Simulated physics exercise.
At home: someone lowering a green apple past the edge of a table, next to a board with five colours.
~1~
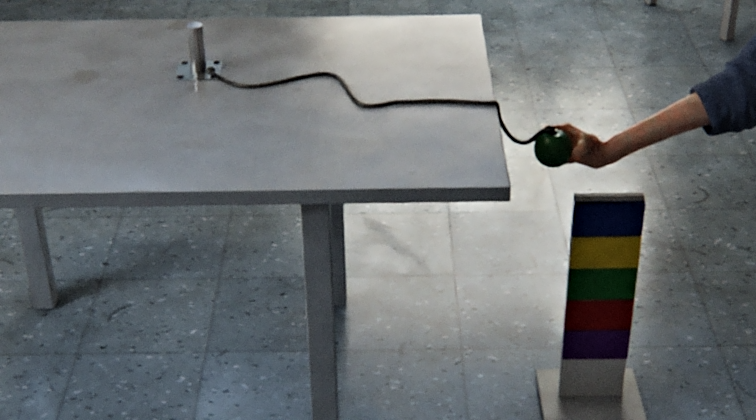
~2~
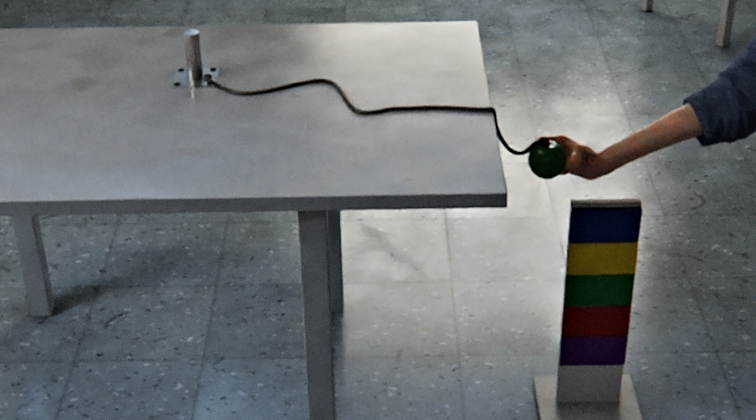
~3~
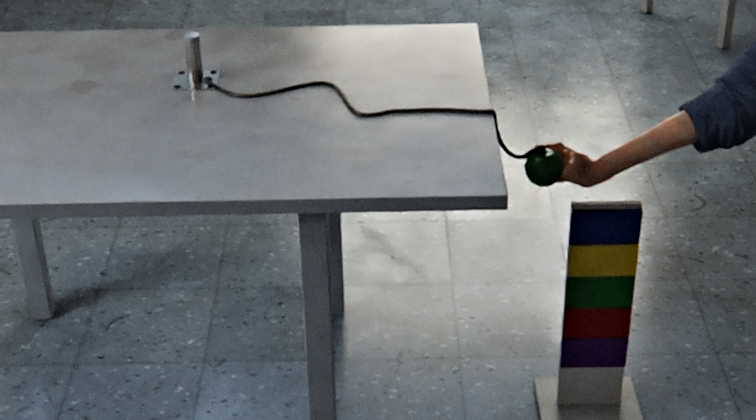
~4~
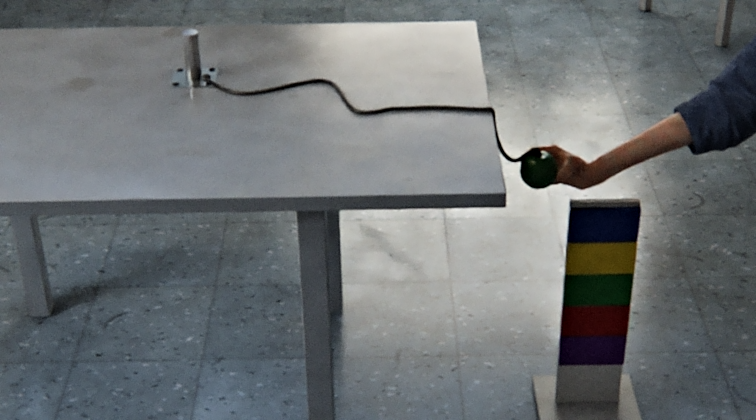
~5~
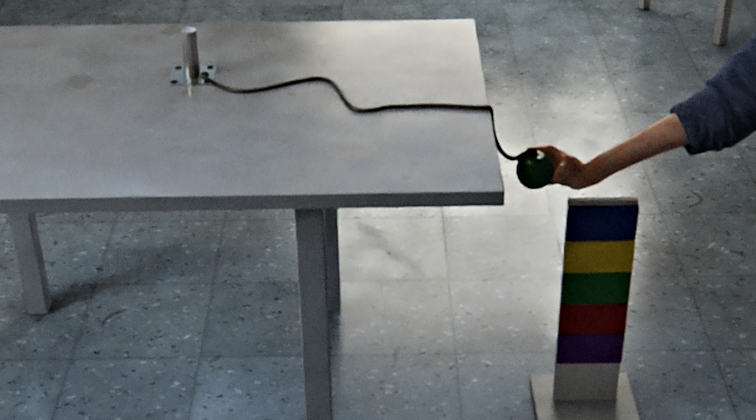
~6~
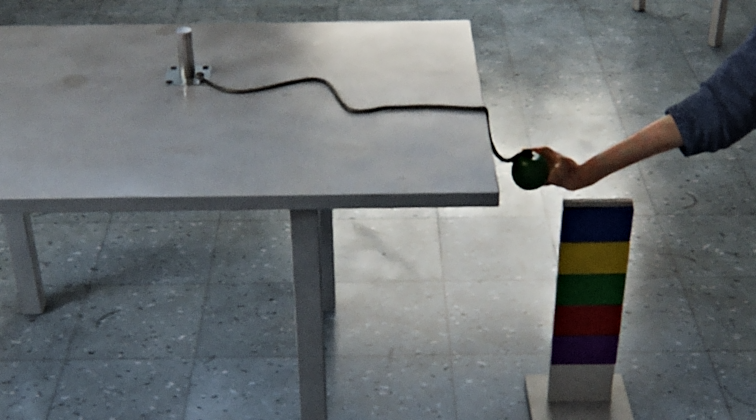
A hand holding a green apple tied to a dark cord beside a table, edging slightly left above a colour-banded post.
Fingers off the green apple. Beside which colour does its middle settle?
Its middle rests at the yellow band.
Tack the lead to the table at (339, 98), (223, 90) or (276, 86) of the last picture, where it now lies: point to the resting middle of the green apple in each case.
Try by try, around (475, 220), (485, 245) and (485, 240).
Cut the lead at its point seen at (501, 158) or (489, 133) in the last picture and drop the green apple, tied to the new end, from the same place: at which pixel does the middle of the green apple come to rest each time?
The places are (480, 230) and (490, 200).
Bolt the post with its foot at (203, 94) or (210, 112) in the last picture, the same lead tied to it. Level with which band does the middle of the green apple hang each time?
In that order: Green; green.
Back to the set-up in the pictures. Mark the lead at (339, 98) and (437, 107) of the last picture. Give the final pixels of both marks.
About (383, 95), and the other about (485, 119).
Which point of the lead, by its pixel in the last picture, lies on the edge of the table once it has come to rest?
At (424, 106), roughly.
Early on, apple near (510, 251); level with yellow.
Midway, apple near (455, 235); level with yellow.
Near the end, apple near (475, 251); level with yellow.
Finally, apple near (486, 251); level with yellow. The yellow one.
